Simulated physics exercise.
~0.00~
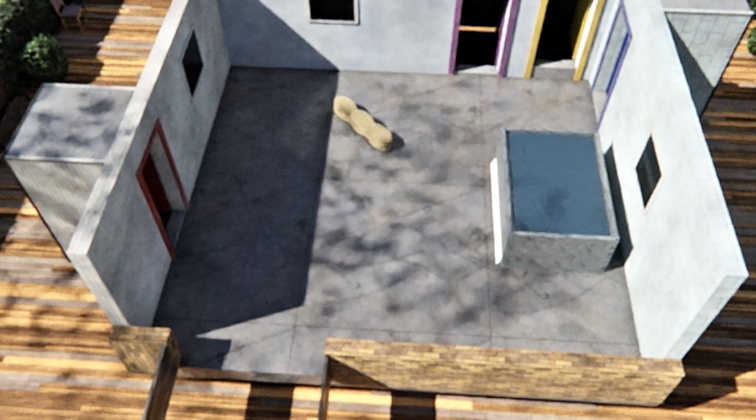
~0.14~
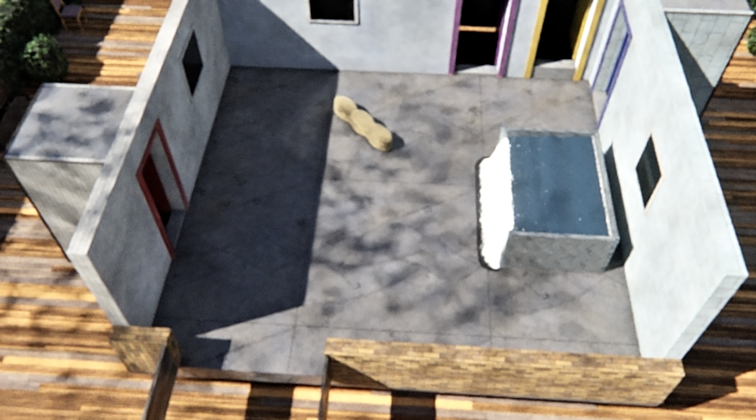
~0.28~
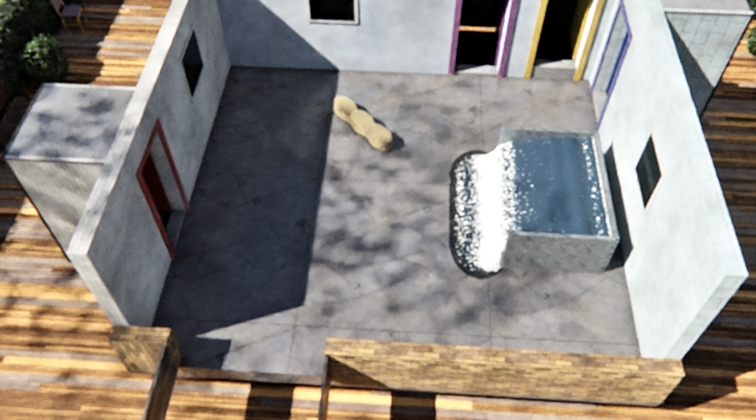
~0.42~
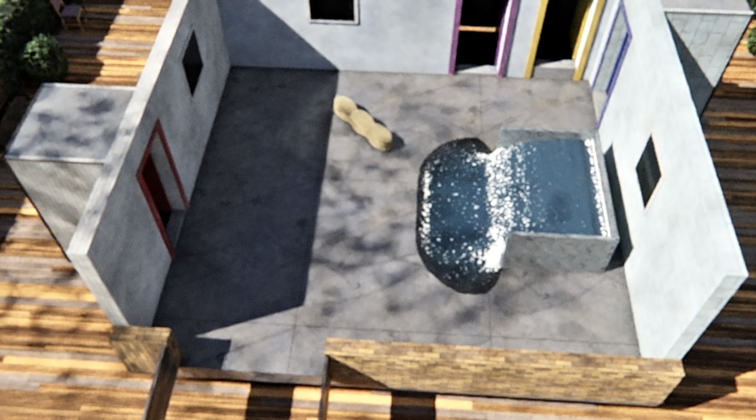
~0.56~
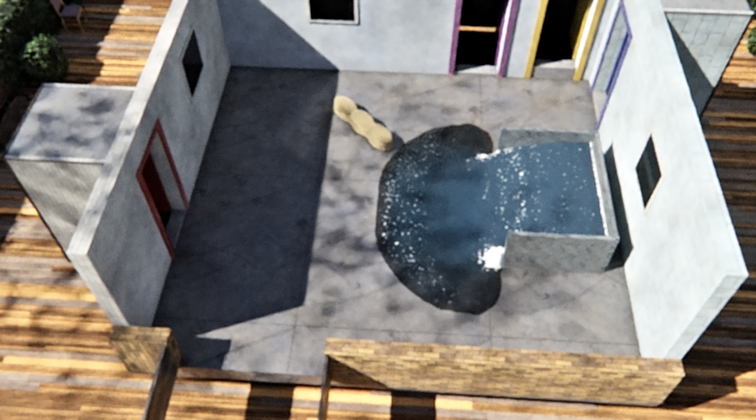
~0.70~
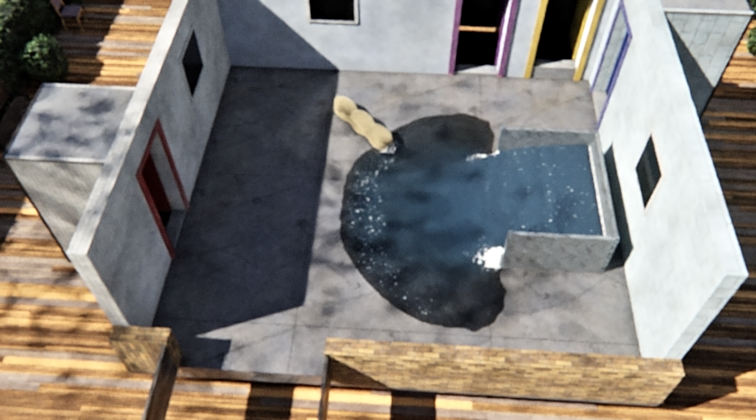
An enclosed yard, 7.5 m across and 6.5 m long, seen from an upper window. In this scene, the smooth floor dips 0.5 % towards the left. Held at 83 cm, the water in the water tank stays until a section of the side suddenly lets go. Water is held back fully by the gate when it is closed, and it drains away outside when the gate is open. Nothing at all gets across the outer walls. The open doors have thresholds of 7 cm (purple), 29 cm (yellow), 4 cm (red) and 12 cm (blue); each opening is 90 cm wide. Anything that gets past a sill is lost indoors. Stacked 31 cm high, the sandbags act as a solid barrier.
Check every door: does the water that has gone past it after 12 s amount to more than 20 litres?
Purple door: It does not. Yellow door: It does not. Red door: It does. Blue door: It does not.
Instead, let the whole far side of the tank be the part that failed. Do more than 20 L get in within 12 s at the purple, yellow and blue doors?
Here's how it goes: Purple exceeds it, yellow exceeds it, blue exceeds it.
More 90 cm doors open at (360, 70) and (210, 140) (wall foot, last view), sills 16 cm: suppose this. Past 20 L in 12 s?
Less, more.
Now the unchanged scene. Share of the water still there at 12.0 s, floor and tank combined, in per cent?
Close to 64 in a hundred remains.
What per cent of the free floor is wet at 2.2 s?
I'd say around 65 % is wet.
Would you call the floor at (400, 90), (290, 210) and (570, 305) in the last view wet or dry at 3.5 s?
Soaked, soaked, untouched.
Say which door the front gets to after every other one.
Result: Blue door.
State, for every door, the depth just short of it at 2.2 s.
You'd get purple at 1 cm, yellow at 0 cm, red at 17 cm, and blue at 0 cm.
After 1.4 s water covers 50 % of the floor and is deepest (26 cm) near (487, 224); purple door not reached, yellow door not reached, red door 3 cm at the sill, 0 L in, blue door not reached.
After 2.2 s water covers 65 % of the floor and is deepest (36 cm) near (195, 185); purple door not reached, yellow door not reached, red door 17 cm at the sill, 86 L in, blue door not reached.
After 3.5 s water covers 70 % of the floor and is deepest (31 cm) near (226, 85); purple door 1 cm at the sill, 0 L in, yellow door not reached, red door 17 cm at the sill, 244 L in, blue door not reached.
After 7.0 s water covers 70 % of the floor and is deepest (12 cm) near (317, 241); purple door 3 cm at the sill, 0 L in, yellow door 1 cm at the sill, 0 L in, red door 10 cm at the sill, 354 L in, blue door not reached.
After 12.0 s water covers 95 % of the floor and is deepest (8 cm) near (642, 379); purple door 3 cm at the sill, 0 L in, yellow door 5 cm at the sill, 0 L in, red door 5 cm at the sill, 396 L in, blue door 5 cm at the sill, 0 L in.
